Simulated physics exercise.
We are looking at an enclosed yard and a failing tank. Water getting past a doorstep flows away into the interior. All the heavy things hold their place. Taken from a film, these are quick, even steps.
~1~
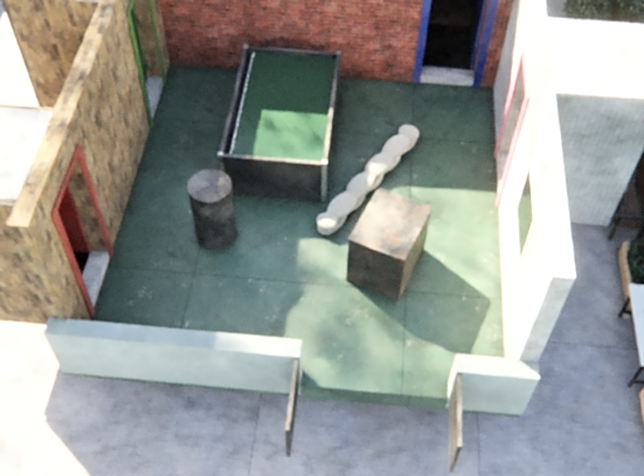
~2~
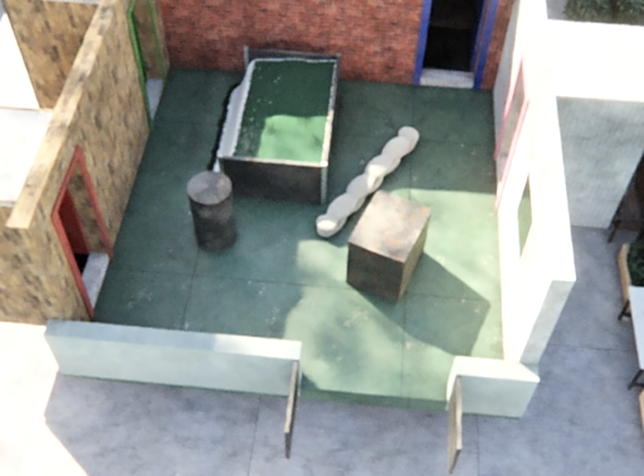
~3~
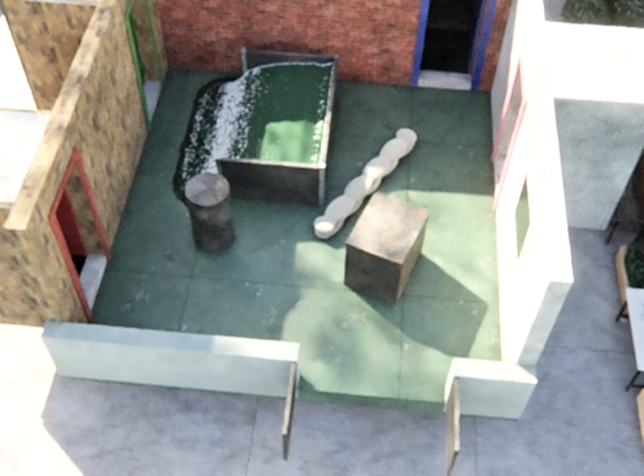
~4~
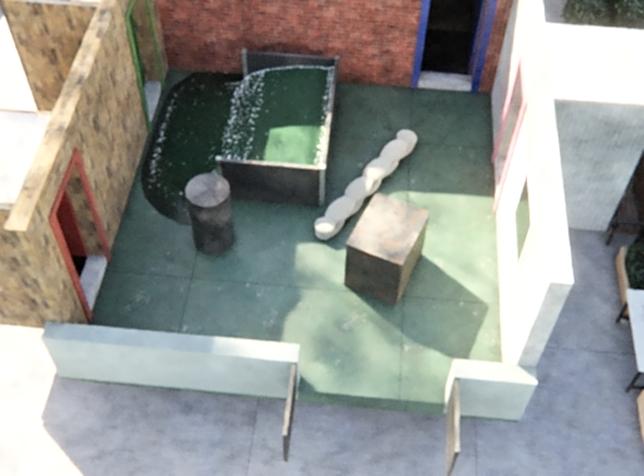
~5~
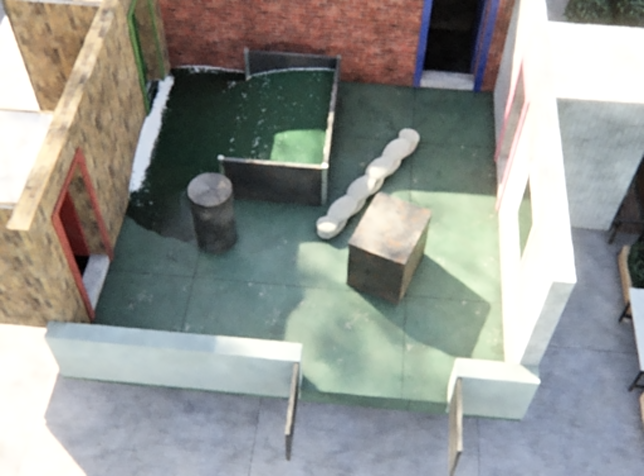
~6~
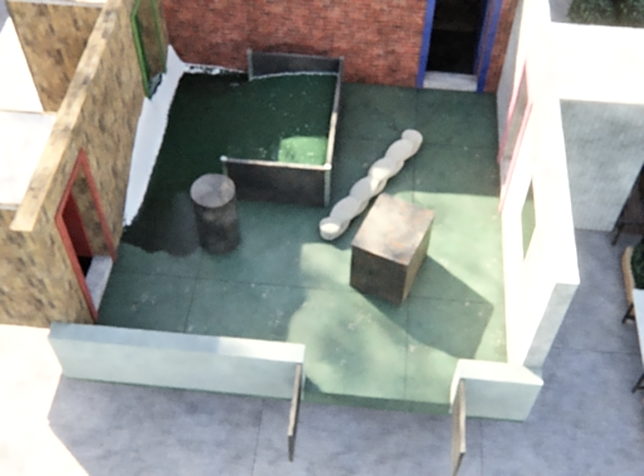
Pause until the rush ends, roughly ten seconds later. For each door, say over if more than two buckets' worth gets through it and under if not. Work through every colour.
Green door: Over, red door: Under, pink door: Under, blue door: Under.
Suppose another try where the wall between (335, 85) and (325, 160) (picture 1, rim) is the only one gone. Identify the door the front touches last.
It's the red door that comes last.
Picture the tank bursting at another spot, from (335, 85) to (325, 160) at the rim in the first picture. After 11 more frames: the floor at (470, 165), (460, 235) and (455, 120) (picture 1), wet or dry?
Sequence: Wetted / wetted / wetted.
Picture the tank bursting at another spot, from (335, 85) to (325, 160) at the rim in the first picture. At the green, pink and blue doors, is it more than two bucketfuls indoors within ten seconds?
Going through them, the green one falls below the cutoff, the pink one clears the cutoff, the blue one clears the cutoff.
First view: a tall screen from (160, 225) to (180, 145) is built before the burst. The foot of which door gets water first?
It is the green one.
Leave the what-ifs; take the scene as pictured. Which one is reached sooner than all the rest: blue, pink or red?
My answer is the red one.
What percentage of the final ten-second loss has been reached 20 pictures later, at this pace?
Around 60 percent.
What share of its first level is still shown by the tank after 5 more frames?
My reading is 34 %.
A moment on, water covers 25 % of the floor; the green door far over two buckets in, the red door wet at the sill, nothing in, the pink door not reached, the blue door not reached.
Next, water covers 35 % of the floor; the green door far over two buckets in, the red door wet at the sill, nothing in, the pink door not reached, the blue door not reached.
Then, water covers 60 % of the floor; the green door far over two buckets in, the red door wet at the sill, nothing in, the pink door not reached, the blue door wet at the sill, nothing in.
Later, water covers 90 % of the floor; the green door far over two buckets in, the red door under two buckets in, the pink door wet at the sill, nothing in, the blue door wet at the sill, nothing in.
In the end, water covers 95 % of the floor; the green door far over two buckets in, the red door under two buckets in, the pink door wet at the sill, nothing in, the blue door wet at the sill, nothing in.
